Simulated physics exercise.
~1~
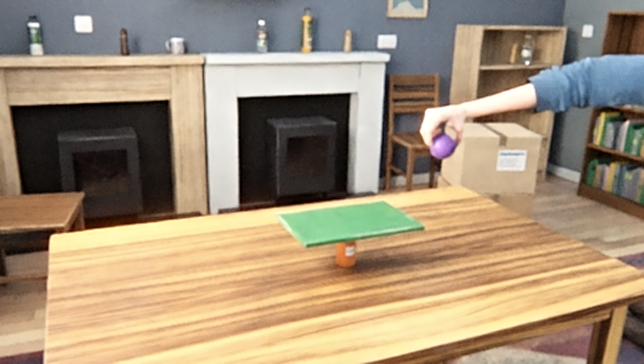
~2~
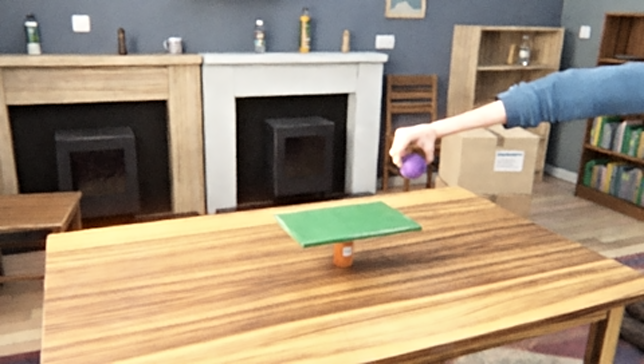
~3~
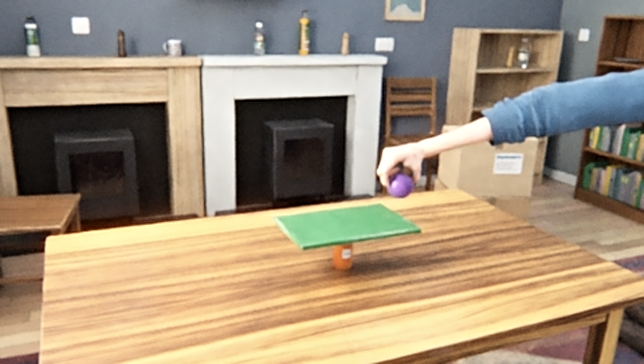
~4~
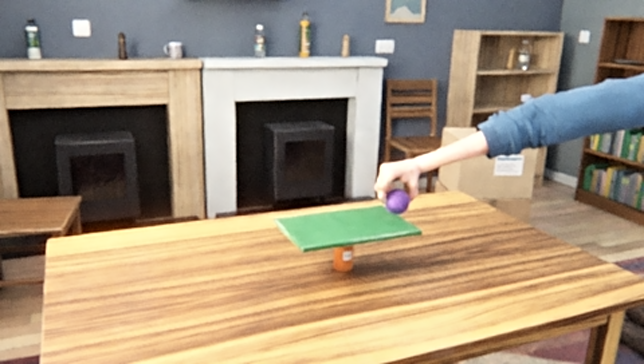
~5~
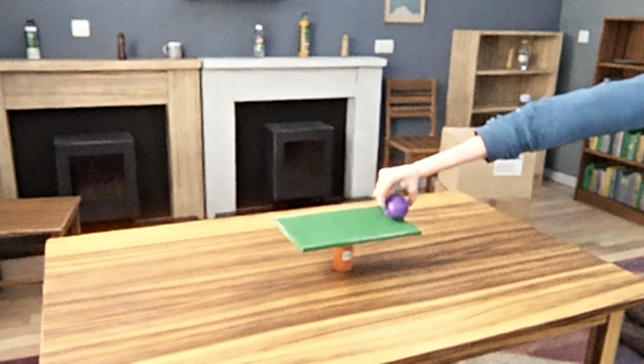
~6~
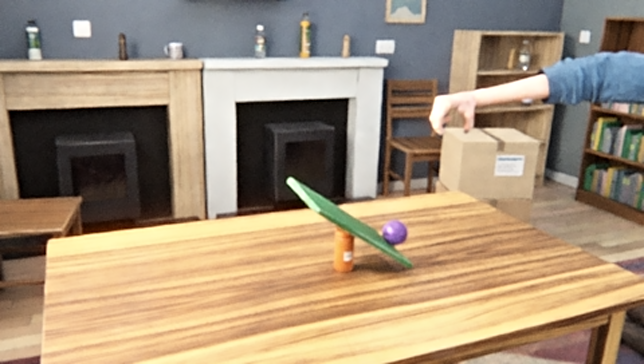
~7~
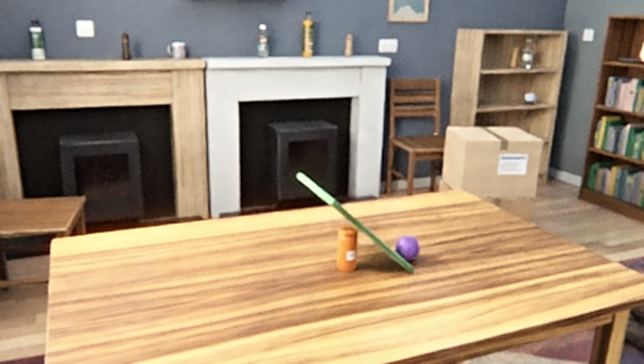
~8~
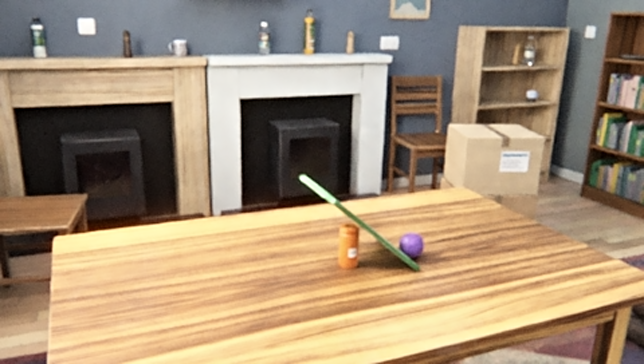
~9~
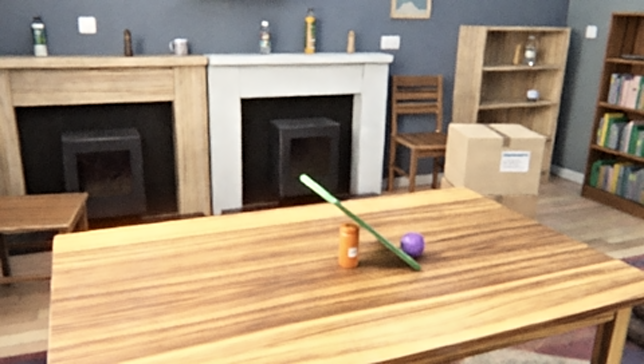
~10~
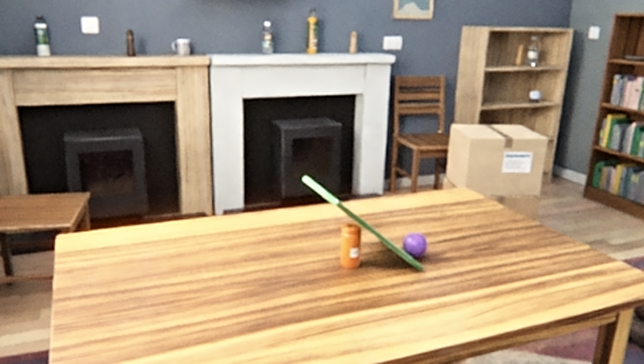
In a room with two fireplaces and bookshelves along the far side, a green lid lies flat across an orange shaker on a striped wooden table. A hand reaches in from the right, holding a round purple onion, and moves it left and down toward the lid. It sets the onion near the lid's right end, then lets go and draws back. The lid tips steeply down to the right, and the onion drops to the tabletop. At the end, the lid leans against the still upright shaker, with the onion resting beside its lower end.
